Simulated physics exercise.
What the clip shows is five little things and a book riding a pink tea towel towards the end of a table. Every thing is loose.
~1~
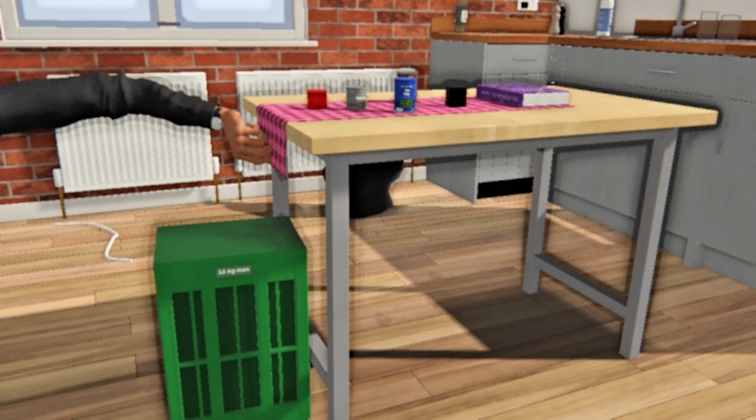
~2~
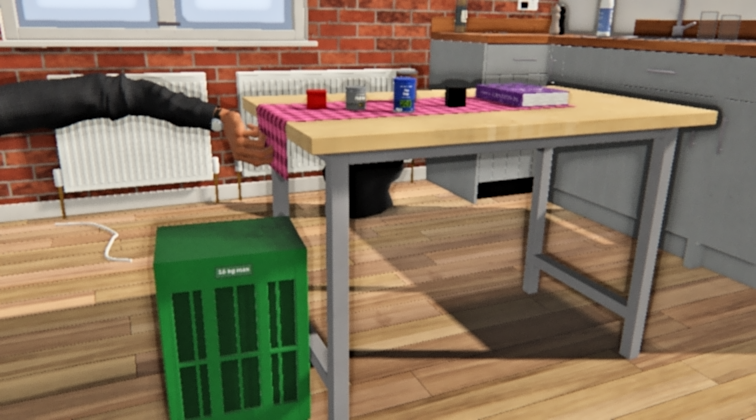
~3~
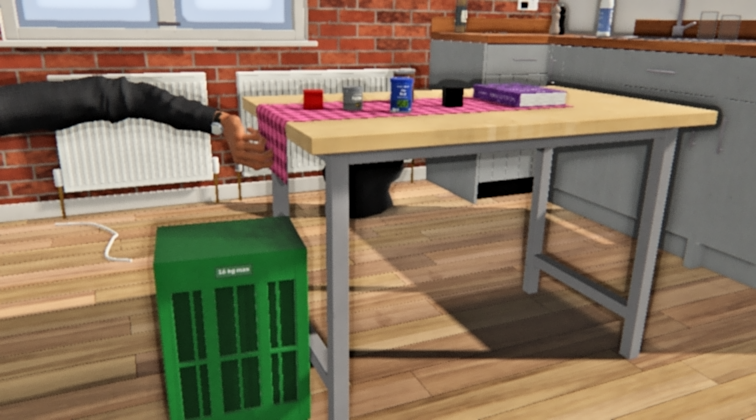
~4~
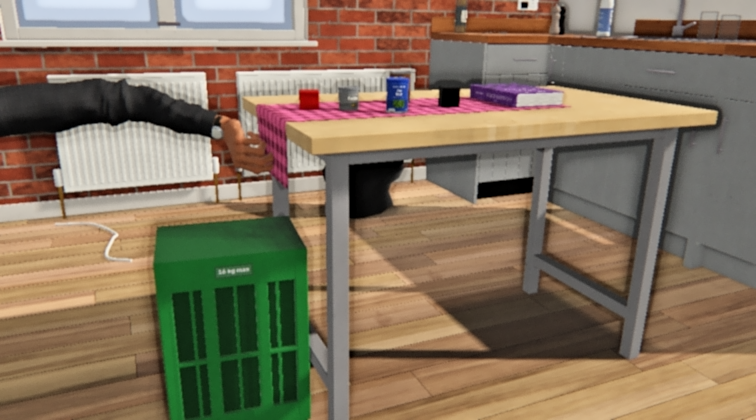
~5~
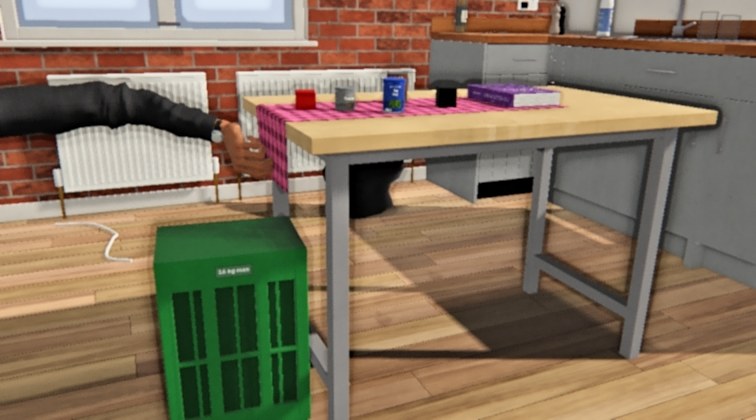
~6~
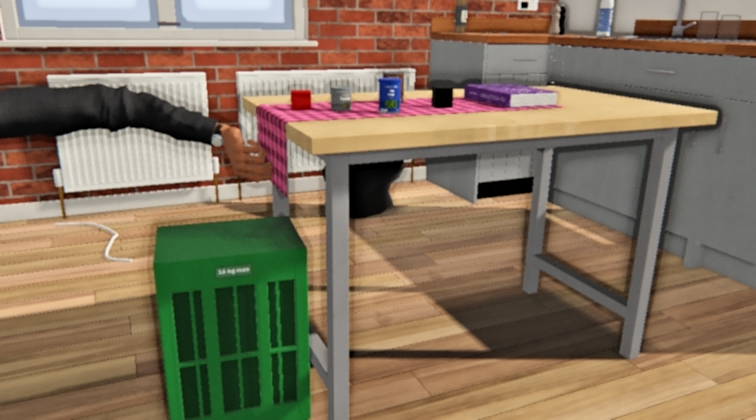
A hand in a dark sleeve slowly drew a pink checked cloth over the left end of a wooden table, and the small containers and purple book on it slid a little to the left together.
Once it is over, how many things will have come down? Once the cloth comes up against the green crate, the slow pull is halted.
Lost: One.
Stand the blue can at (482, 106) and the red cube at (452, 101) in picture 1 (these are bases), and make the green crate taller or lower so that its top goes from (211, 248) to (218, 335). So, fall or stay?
In the end the blue can rides it out; meanwhile the red cube rides it out.
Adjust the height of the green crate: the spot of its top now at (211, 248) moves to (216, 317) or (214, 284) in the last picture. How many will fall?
Then 3 and 2.
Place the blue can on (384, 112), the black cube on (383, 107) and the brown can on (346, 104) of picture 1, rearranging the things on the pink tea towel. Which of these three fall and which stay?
The blue can keeps its place on top, the black cube survives, the brown can survives.
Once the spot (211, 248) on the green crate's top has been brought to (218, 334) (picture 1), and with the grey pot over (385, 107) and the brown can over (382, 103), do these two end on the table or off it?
The grey pot ends up off the top and the brown can ends up off the top.
Early on, hem near (273, 209); all still up.
Midway, hem on the crate; red cube gone.
Finally, hem on the crate; red cube gone. It carries off one.
